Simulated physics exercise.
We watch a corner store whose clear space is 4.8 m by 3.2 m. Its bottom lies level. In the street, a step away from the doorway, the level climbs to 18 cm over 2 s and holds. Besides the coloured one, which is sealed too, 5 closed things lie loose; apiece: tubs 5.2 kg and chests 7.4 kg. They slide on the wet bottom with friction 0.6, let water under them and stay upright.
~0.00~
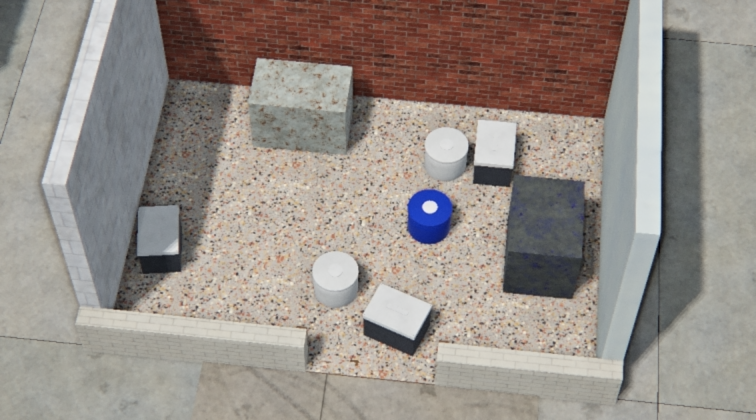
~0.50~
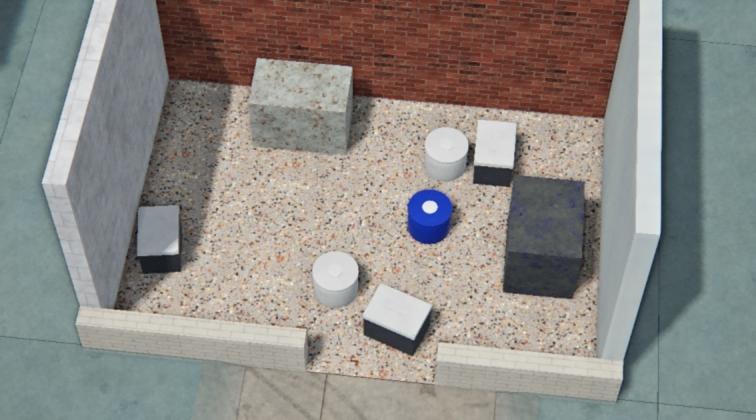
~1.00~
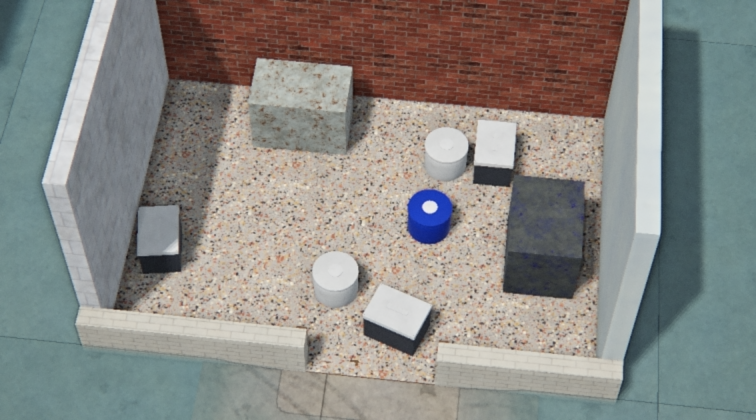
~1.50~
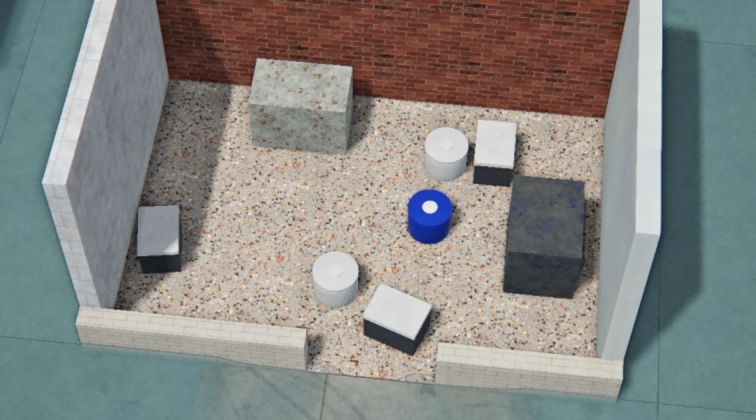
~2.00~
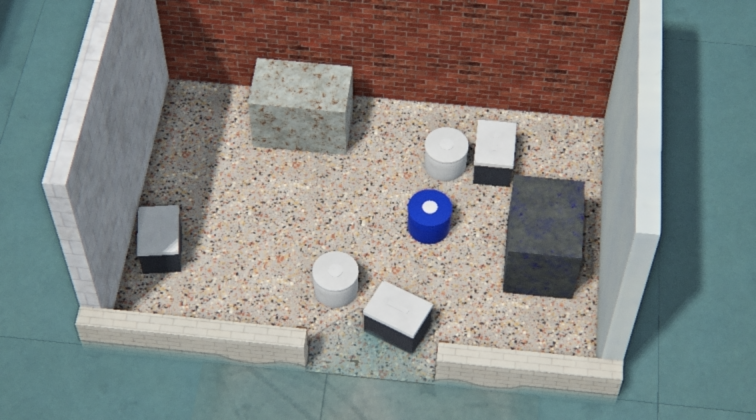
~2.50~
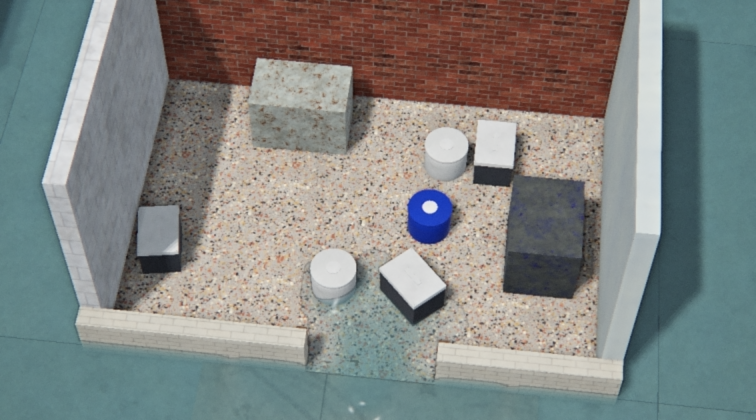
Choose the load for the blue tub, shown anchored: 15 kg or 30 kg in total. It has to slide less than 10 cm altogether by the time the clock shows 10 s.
I expect that only the higher weight holds it.
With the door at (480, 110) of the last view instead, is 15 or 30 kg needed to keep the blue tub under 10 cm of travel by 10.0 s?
In that case only the larger load is enough.
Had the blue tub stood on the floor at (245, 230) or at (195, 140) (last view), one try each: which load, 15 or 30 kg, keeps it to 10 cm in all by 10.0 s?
In that order: The smaller is enough; only the larger holds.
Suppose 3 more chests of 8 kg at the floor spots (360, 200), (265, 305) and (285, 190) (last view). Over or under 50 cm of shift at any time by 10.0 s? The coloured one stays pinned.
In that order: Over, under, more.
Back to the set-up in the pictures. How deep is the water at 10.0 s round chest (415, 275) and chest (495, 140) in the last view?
About 9 and 8 cm.
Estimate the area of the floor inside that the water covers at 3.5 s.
About 5.5 m2.
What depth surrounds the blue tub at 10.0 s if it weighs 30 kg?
Roughly 10 cm.
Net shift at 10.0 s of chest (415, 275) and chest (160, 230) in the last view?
In turn: 200 cm, 80 cm.
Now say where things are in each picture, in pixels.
The blue tub at (430, 207) rests on the ground; 0.0 m2 under water; 0 of 6 have shifted, in the first frame.
The blue tub at (430, 207) rests on the ground; 0.0 m2 under water; 0 of 6 have shifted, in the second frame.
The blue tub at (430, 207) rests on the ground; 0.0 m2 under water; 0 of 6 have shifted, in the third frame.
The blue tub at (430, 207) rests on the ground; 0.0 m2 under water; 0 of 6 have shifted, in the fourth frame.
The blue tub at (430, 207) rests on the ground; water covers 0.3 m2; 0 of 6 have shifted, in the fifth frame.
The blue tub at (430, 207), on the bottom; water covers 1.3 m2; 1 of 6 have shifted, in the sixth frame.
After 3.5 s the blue tub would be 3 cm from its start with 15 kg and 0 cm from its start with 30 kg; 6 cm of water round it then.
After 4.5 s the blue tub would be 23 cm from its start with 15 kg and 0 cm from its start with 30 kg; 5 cm of water round it then.
After 7.0 s the blue tub would be 24 cm from its start with 15 kg and 0 cm from its start with 30 kg; 6 cm of water round it then.
After 10.0 s the blue tub would be 47 cm from its start with 15 kg and 0 cm from its start with 30 kg; 10 cm of water round it then.
